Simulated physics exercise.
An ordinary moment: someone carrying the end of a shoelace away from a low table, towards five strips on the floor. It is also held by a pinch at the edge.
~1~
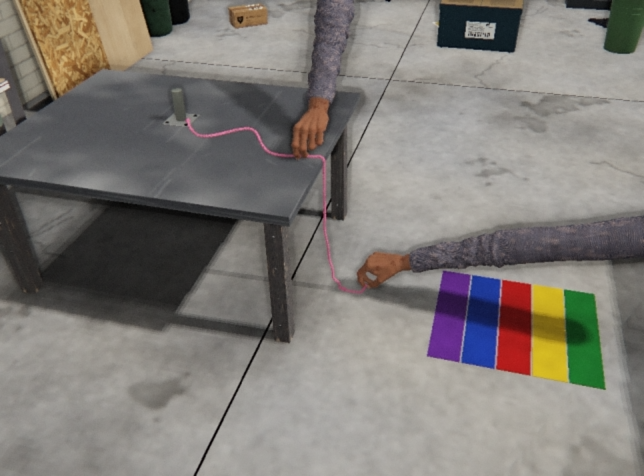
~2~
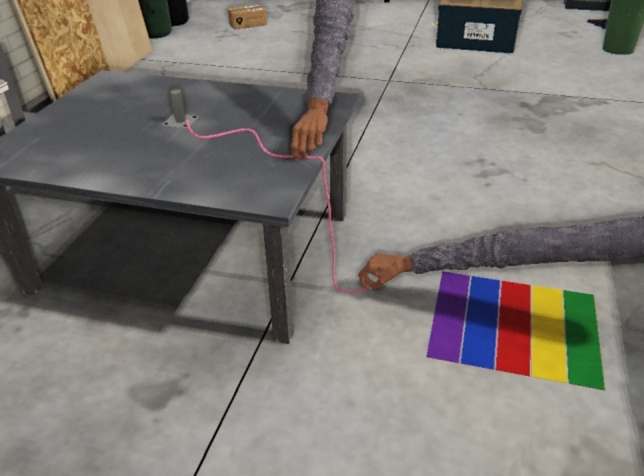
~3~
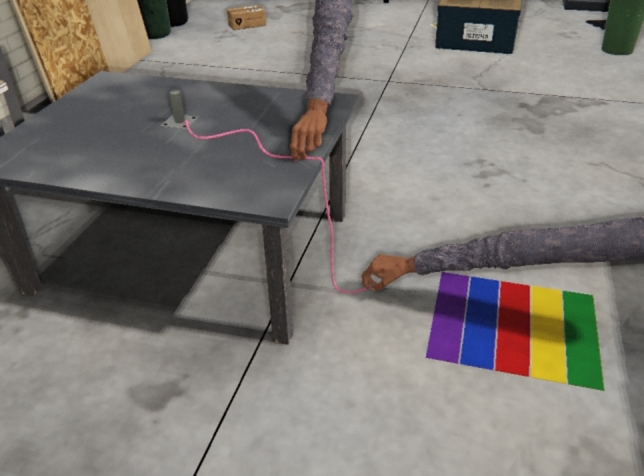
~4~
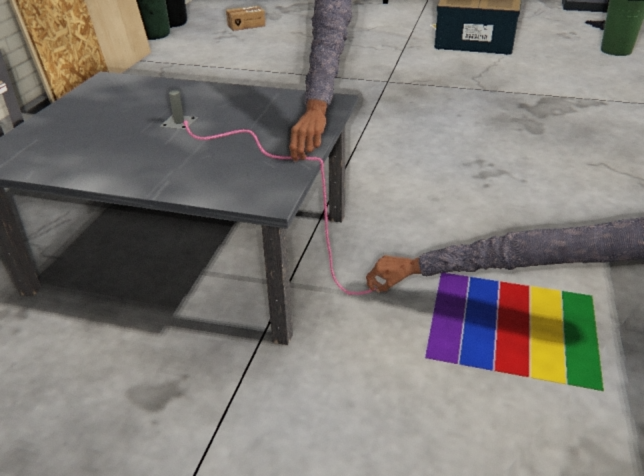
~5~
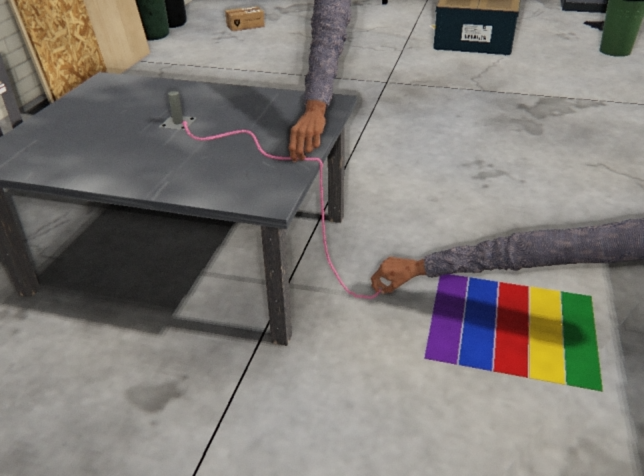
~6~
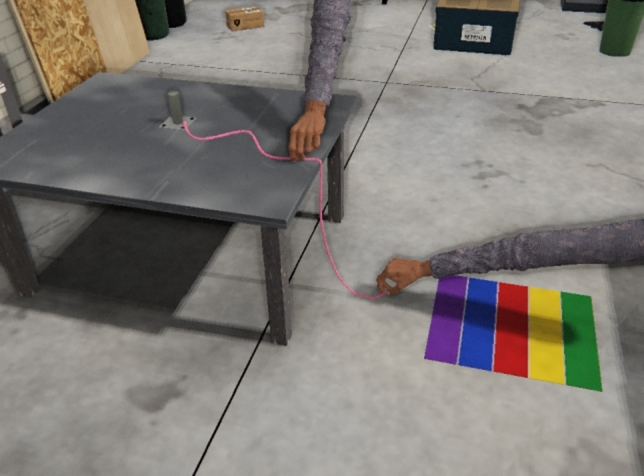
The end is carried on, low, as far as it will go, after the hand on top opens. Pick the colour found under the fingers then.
Red is under them.
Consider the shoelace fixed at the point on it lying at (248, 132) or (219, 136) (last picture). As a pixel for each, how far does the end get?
Approximately (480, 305) and (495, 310), respectively.
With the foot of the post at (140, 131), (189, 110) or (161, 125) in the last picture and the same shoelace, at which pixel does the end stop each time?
(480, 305), (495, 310) and (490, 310).
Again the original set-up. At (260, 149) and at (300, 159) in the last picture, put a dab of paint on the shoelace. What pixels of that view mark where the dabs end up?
Near (297, 150) and (339, 174).
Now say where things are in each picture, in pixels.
The first frame shows end (366, 285); purple (446, 342); blue (479, 348); red (514, 354); yellow (550, 360); green (586, 367).
The second frame shows end (368, 286); shoelace through (194, 134) (249, 130) (273, 155) (324, 178) (331, 231) (334, 282).
The third frame shows end (371, 287).
The fourth frame shows end (375, 289); shoelace through (192, 135) (248, 131) (271, 156) (323, 179) (327, 232) (337, 283).
The fifth frame shows end (380, 290).
The sixth frame shows end (386, 291); shoelace through (191, 136) (247, 132) (270, 157) (321, 179) (323, 232) (343, 282).
Soon after, end near (457, 303); over purple.
Then, end near (493, 309); over blue.
At full stretch, end near (514, 312); over red. It gets as far as the red strip.
